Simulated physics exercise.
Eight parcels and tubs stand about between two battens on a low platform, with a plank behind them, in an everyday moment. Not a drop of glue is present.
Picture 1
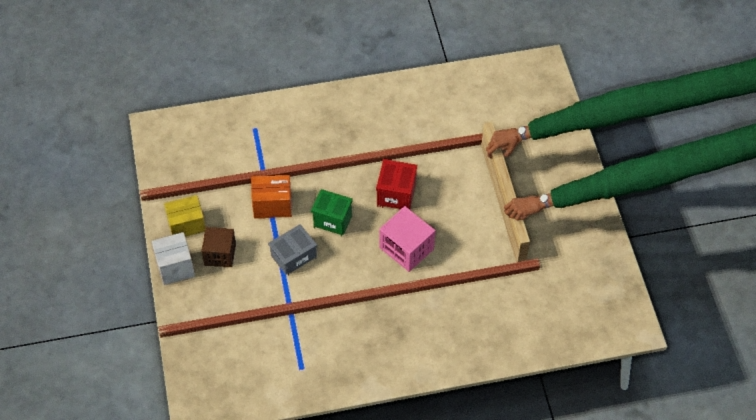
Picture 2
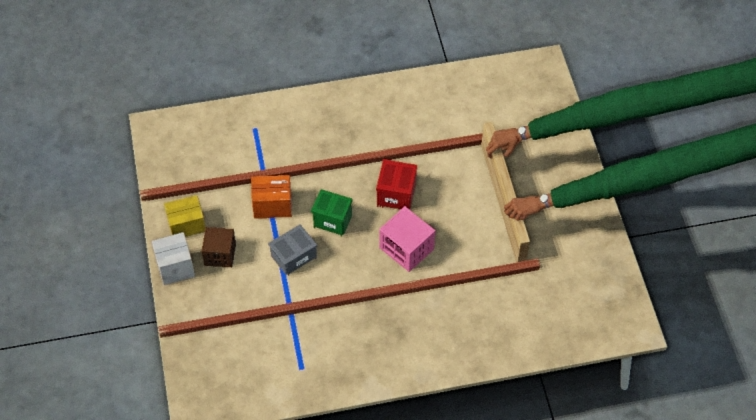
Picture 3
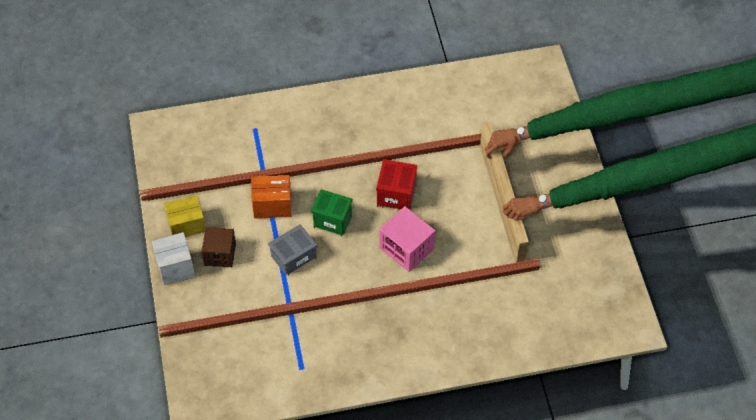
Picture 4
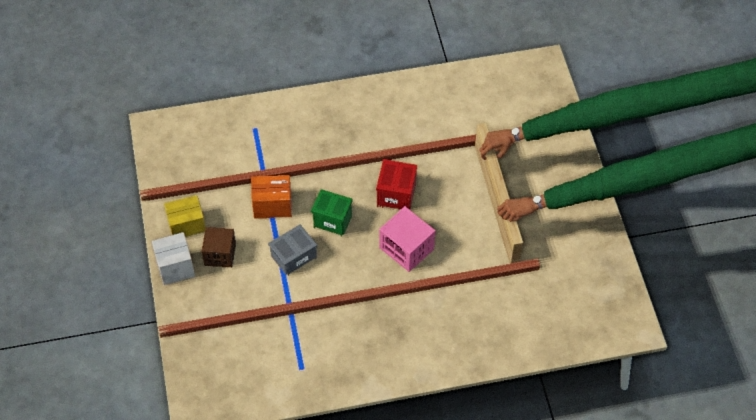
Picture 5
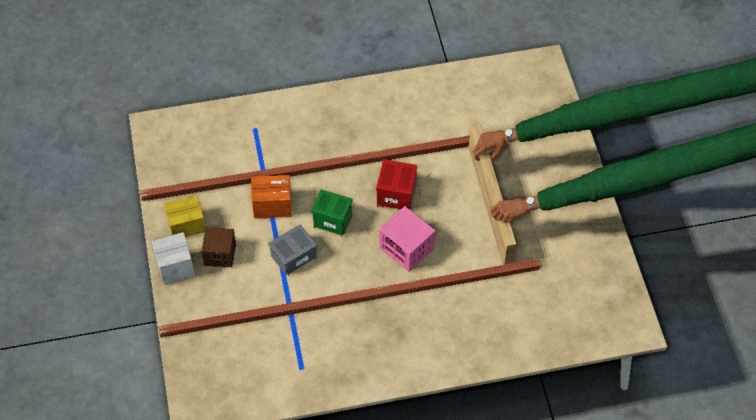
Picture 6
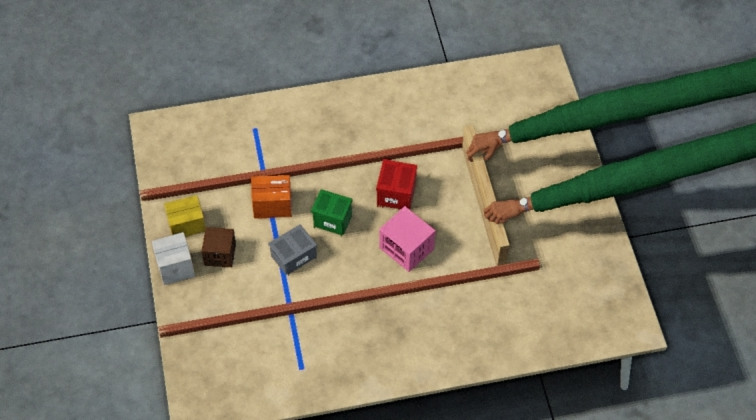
At first, green-sleeved hands rest on a plank at the right end of two reddish battens, with eight colorful boxes and tubs standing between them around a blue line. Then the hands slide the plank a little to the left, toward the red and pink containers, while all the items stay still.
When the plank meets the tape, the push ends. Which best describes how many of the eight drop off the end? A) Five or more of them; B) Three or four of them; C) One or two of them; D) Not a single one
(D) Not a single one.
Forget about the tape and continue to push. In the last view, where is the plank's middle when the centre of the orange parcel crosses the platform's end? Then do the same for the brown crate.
Estimated middle: (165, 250), and (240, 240) for the other.
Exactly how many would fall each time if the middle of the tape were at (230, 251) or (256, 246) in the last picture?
The counts: 2 and 1.
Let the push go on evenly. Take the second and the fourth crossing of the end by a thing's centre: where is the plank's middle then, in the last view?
I'd say close to (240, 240), then close to (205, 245).
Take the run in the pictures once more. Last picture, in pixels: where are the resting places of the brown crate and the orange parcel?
Final positions - brown crate around (189, 249), orange parcel around (217, 200).
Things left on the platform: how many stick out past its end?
In total, 1 of them.
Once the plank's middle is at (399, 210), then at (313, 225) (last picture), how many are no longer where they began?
It comes to 2 for the first spot, 5 for the other.
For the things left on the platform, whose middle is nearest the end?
The white box, that one.
A little later, none off yet; white box at rest near (174, 259); yellow box at rest near (185, 217); brown crate at rest near (219, 247).
When it is over, the number that fall off is zero.
